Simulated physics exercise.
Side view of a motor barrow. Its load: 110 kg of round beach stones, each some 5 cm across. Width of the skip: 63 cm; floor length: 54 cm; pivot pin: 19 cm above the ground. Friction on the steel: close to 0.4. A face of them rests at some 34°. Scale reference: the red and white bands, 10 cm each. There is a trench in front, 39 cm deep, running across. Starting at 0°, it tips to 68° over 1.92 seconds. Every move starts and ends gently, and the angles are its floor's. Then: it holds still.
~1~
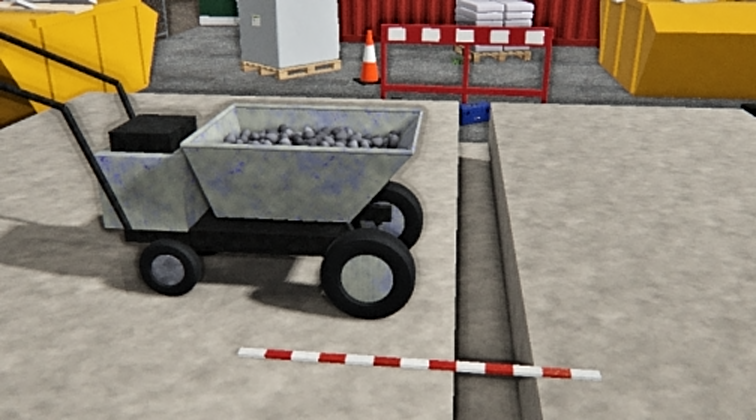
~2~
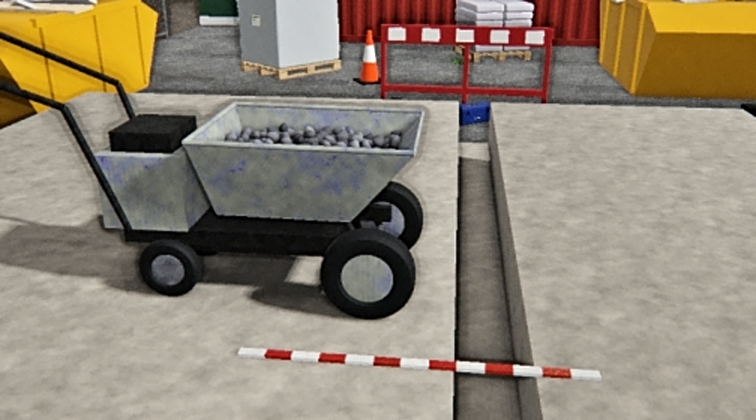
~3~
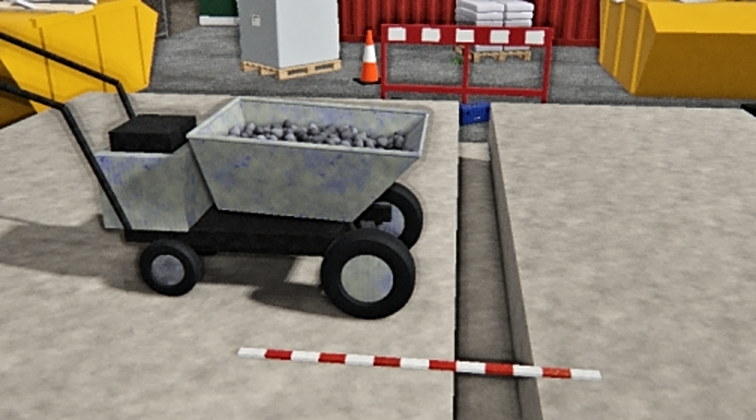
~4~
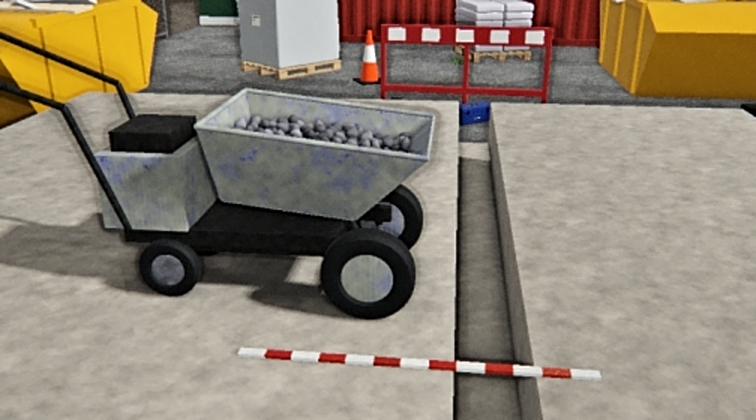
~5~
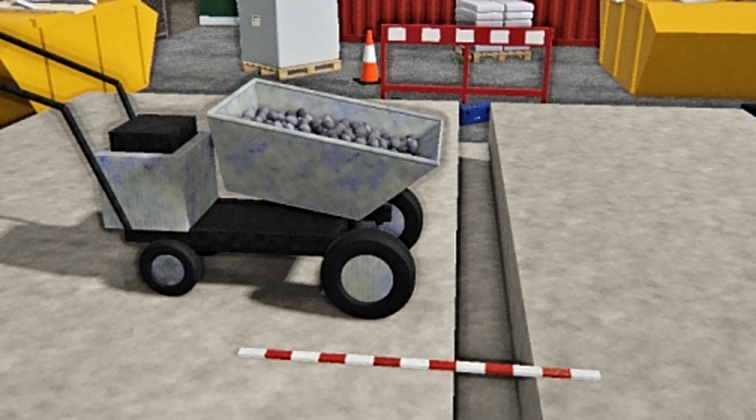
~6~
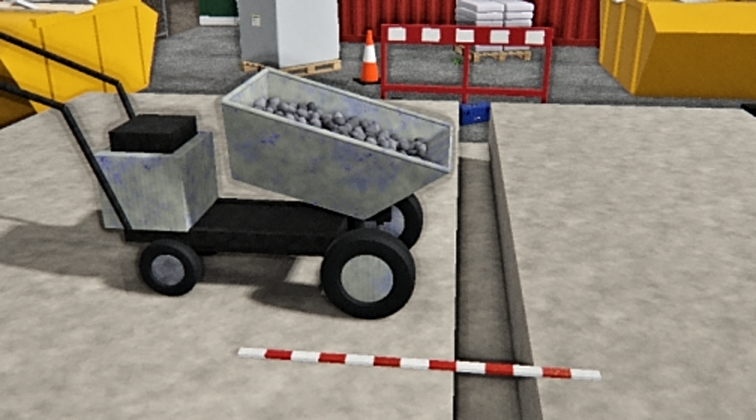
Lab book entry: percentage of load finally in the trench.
Approx. 34 percent.
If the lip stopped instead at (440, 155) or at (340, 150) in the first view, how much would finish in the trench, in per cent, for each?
From the first place around 15 per cent, from the other around 95.
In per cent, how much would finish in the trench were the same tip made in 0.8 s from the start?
Around 20 per cent would end in the trench.
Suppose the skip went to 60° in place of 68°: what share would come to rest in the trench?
Around 40 per cent would finish in the trench.
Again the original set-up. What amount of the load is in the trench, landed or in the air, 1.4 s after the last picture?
By that moment, roughly 5 per cent of the load.
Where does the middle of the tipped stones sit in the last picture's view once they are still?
Their middle lands near (557, 289).
Then, 0.8 s after the last picture the floor is at 57°, 100 % in the skip; the foremost stones are at (508, 214).
Then, 1.4 s after the last picture the floor is at 68°, 41 % in the skip, 6 % in the trench, 53 % past the trench; the foremost stones are at (666, 299).
Then, 1.8 s after the last picture the floor is at 68°, 17 % in the skip, 13 % in the trench, 69 % past the trench; the foremost stones are at (747, 299).
Then, 3.7 s after the last picture the floor is at 68°, 0 % in the skip, 34 % in the trench, 66 % past the trench; the foremost stones are past the picture's edge.
